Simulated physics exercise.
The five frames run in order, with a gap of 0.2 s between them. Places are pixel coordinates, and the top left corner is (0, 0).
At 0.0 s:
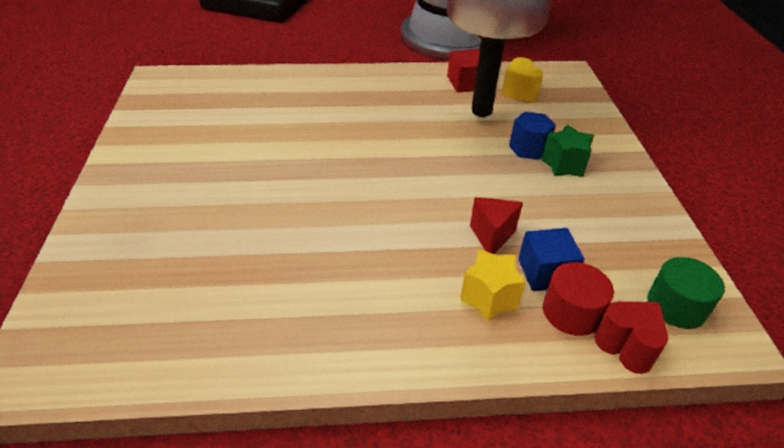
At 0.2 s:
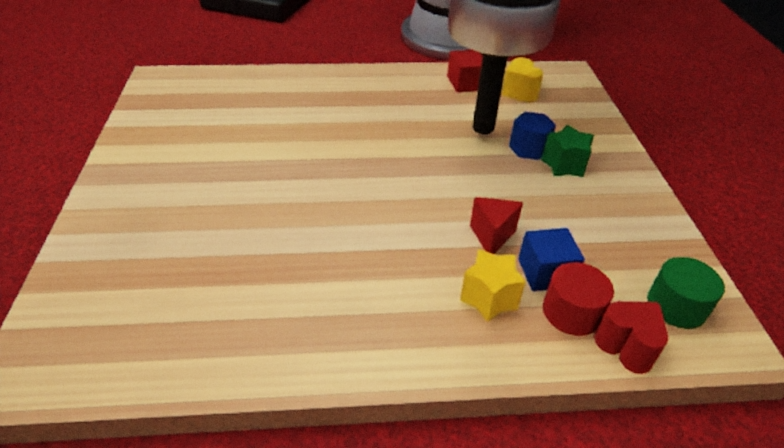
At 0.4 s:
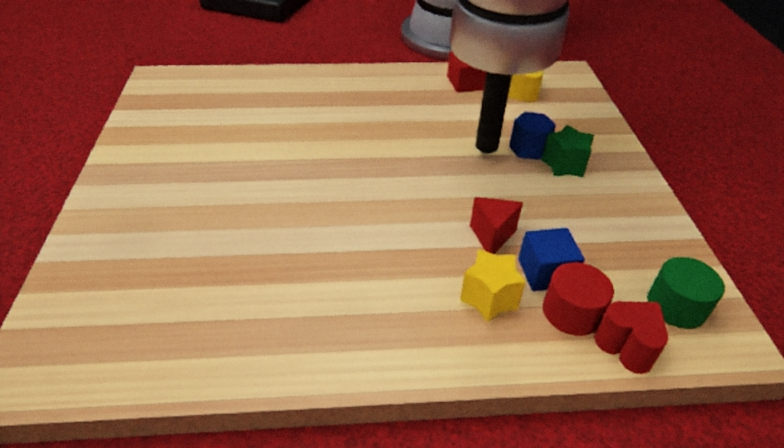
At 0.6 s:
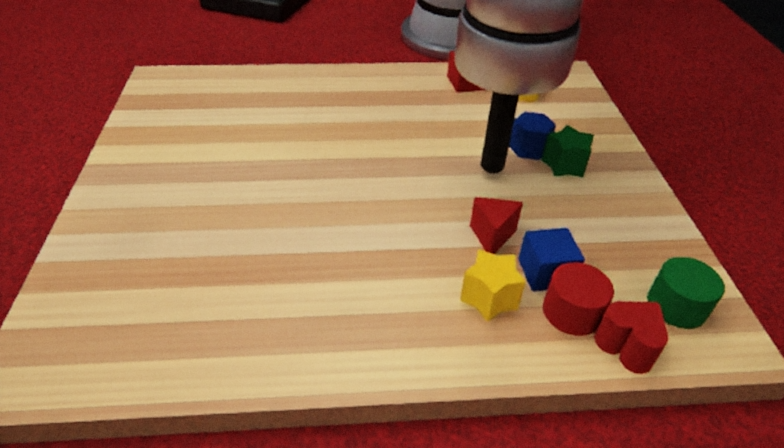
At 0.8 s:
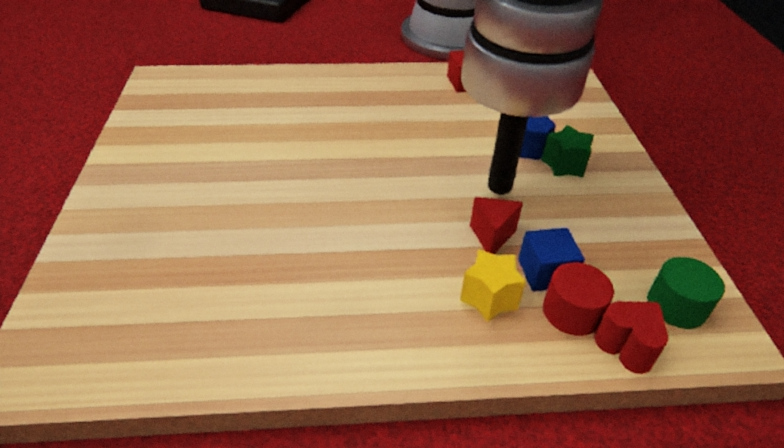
A robot arm moves its black pusher toward the viewer over a striped wooden board, pushing nothing.
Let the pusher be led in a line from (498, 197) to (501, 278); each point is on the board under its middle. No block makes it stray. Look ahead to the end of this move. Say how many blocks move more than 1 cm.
Counting only shifts above 1 cm, I get two blocks.
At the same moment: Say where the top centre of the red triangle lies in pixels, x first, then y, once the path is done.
Most likely (476, 256).
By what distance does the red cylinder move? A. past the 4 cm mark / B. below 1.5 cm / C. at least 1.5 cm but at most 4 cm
It's B.
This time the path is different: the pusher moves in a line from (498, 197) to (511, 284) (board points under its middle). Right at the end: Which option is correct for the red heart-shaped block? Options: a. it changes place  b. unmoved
Choice a: It changes place.
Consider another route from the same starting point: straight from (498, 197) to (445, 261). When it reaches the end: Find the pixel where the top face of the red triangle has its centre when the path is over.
It should be at (496, 223) by then.
On the path given first. One third of the way, pusher (502, 213); red triangle (497, 213).
Two thirds of the way, pusher (503, 240); red triangle (488, 236), turned 45° clockwise.
At the end, pusher (503, 269); yellow star-shaped block (488, 289), turned 10° anticlockwise; red triangle (476, 256), turned 50° clockwise; blue square block unmoved; red cylinder unmoved.
